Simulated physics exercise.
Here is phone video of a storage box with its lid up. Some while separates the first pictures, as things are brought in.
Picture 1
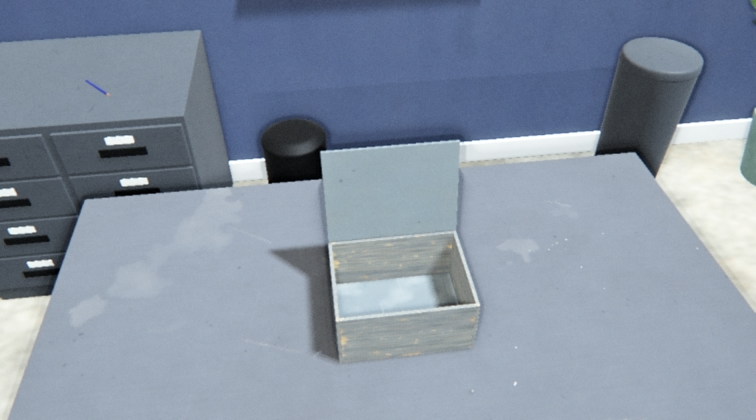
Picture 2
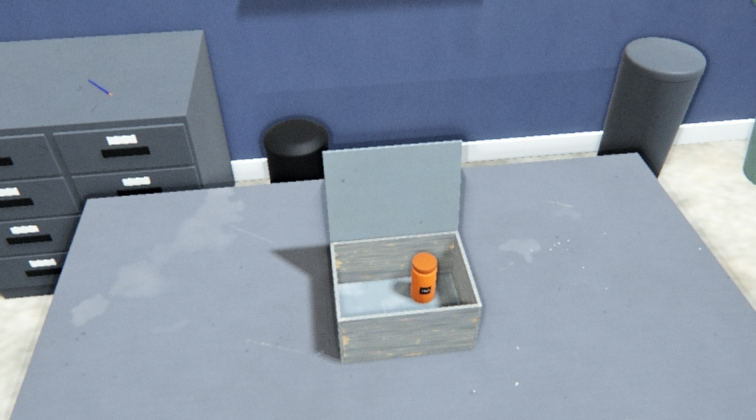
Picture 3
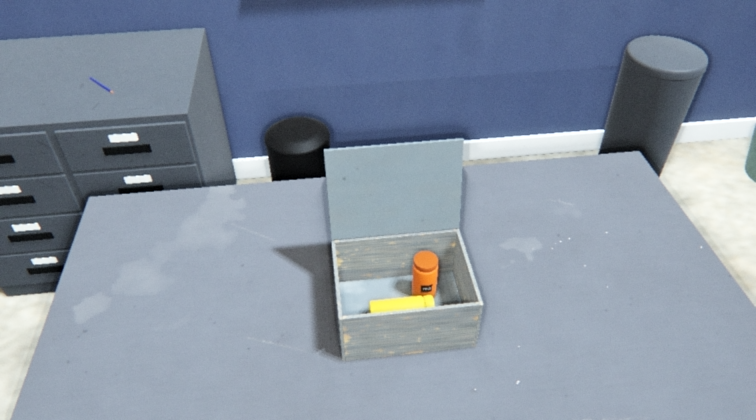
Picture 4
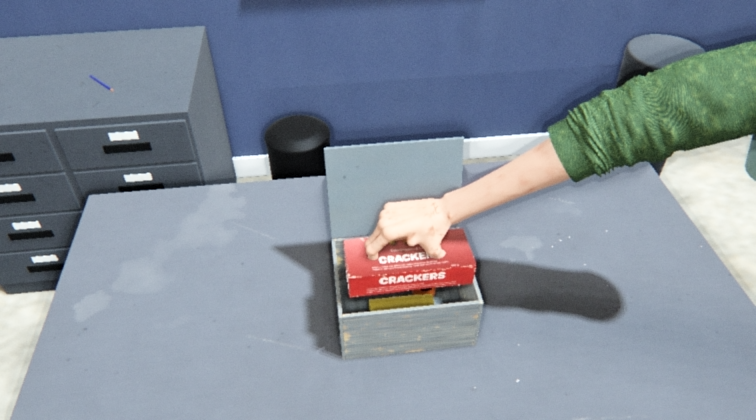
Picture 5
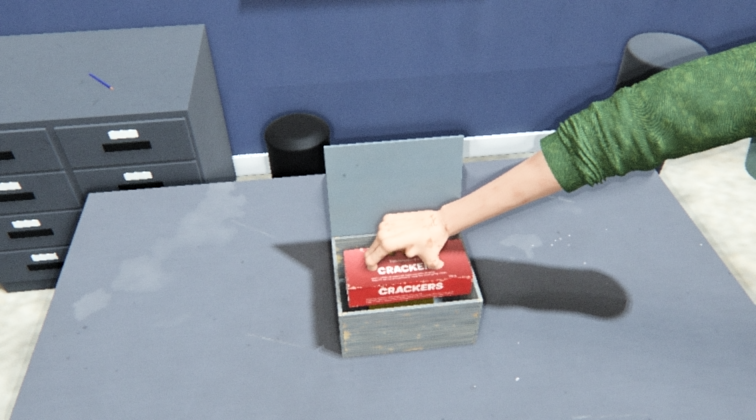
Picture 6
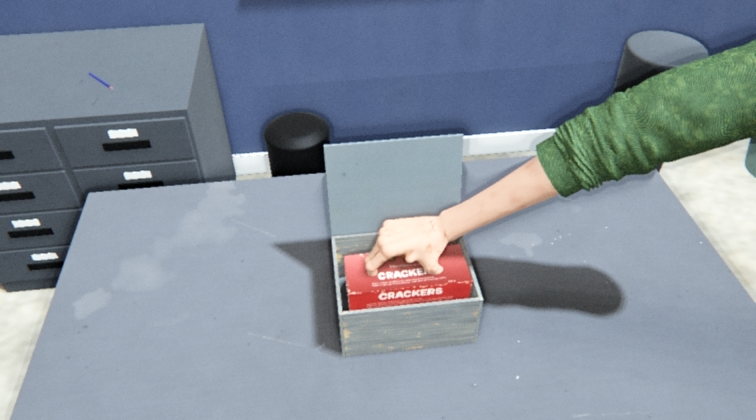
The video shows an open, empty box on a gray table, then an orange container and a yellow item appear inside in turn. A hand in a green sleeve lowers a red crackers carton into the box, still holding it.
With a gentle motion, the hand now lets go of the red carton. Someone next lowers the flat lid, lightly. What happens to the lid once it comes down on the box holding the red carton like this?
It comes down fully.
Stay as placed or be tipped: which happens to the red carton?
At the finish it goes crooked.
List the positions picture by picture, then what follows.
In the first frame, the last thing is not in view yet.
In the second frame, the last thing is not in view yet; orange shaker (423, 279).
In the third frame, the last thing is not in view yet; orange shaker (425, 277).
In the fourth frame, on its way; red carton (408, 262).
In the fifth frame, on its way; red carton (407, 272).
In the sixth frame, put in, still held; red carton (406, 277).
Then, 0.40 s later than the last frame, red carton on its side near (405, 314); yellow shaker moved about its own width; orange shaker moved a little.
Then, 1.60 s later than the last frame, lid 60° above the rim; red carton on its side near (405, 315); yellow shaker moved about its own width; orange shaker moved a little.
Then, 2.20 s later than the last frame, lid 17° above the rim; red carton on its side near (405, 315); yellow shaker moved about its own width; orange shaker moved a little.
When it is over, lid shut; lying over in the box, red carton; the other 2 as before. End places, in pixels of the last picture, red carton near (405, 315).
